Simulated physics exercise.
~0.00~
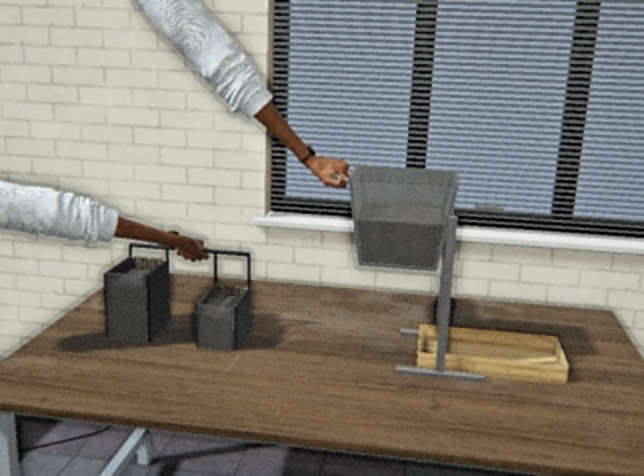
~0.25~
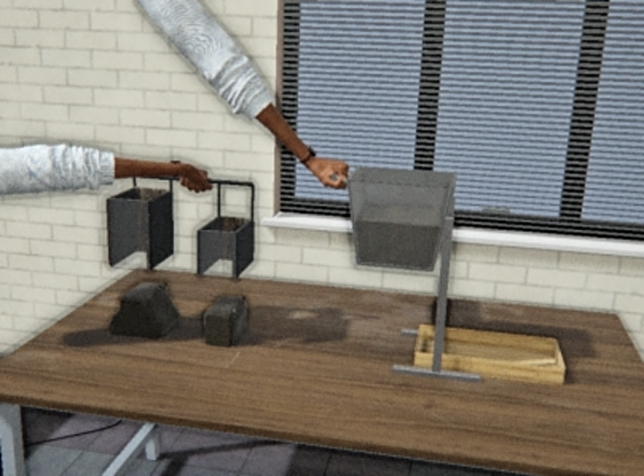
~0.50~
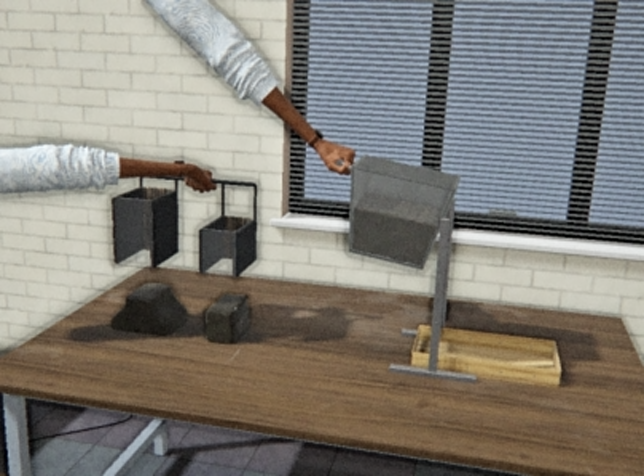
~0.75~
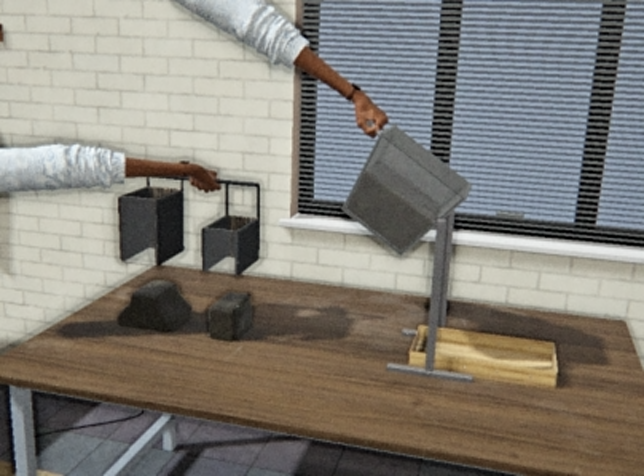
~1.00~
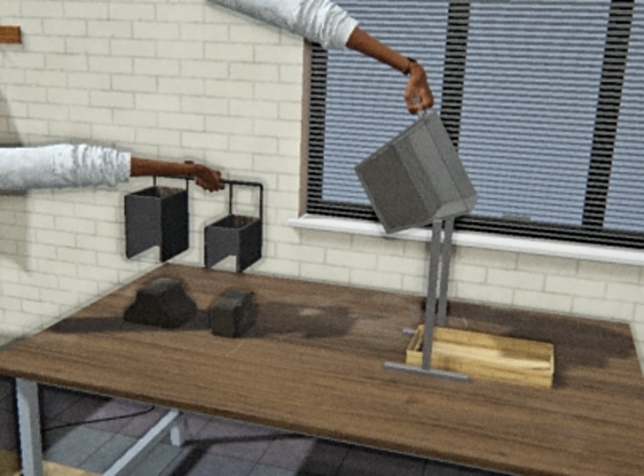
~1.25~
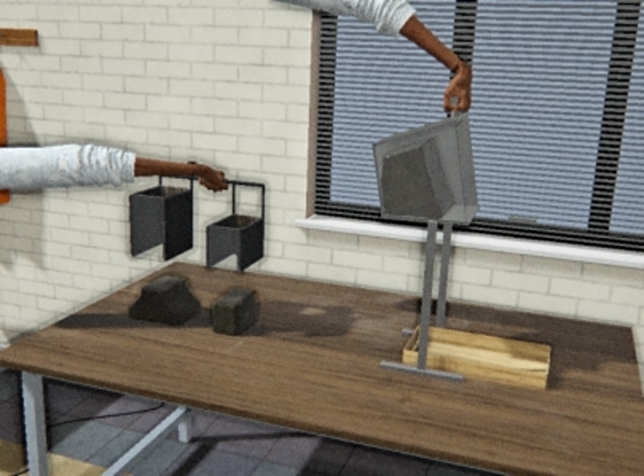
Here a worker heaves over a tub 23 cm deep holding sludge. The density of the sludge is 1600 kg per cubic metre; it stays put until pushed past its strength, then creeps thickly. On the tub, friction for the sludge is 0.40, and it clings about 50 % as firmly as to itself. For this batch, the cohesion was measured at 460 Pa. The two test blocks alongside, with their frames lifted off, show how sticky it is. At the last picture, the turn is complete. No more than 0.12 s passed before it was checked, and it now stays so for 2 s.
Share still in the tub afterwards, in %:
Around 97 %.
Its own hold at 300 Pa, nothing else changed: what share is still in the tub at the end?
70 %.
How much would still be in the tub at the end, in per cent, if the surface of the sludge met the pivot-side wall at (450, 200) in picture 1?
I'd guess around 50 in a hundred.
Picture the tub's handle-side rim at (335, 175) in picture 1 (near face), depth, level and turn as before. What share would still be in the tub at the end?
Close to 70 per cent would still be in the tub.
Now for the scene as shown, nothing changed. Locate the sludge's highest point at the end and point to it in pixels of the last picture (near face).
I'd point to somewhere around (445, 173).
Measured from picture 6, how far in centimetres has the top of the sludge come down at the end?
About 7 cm.
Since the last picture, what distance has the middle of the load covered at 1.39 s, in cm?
Some 3 cm.
After 1.39 s, the tub is at 79 degrees and holds 100 %.
After 1.56 s, the tub is at 79 degrees and holds 98 %.
After 1.73 s, the tub is at 79 degrees and holds 97 %.
After 1.90 s, the tub is at 79 degrees and holds 97 %.
After 3.25 s, at the end, the tub is at 79 degrees and holds 97 %.
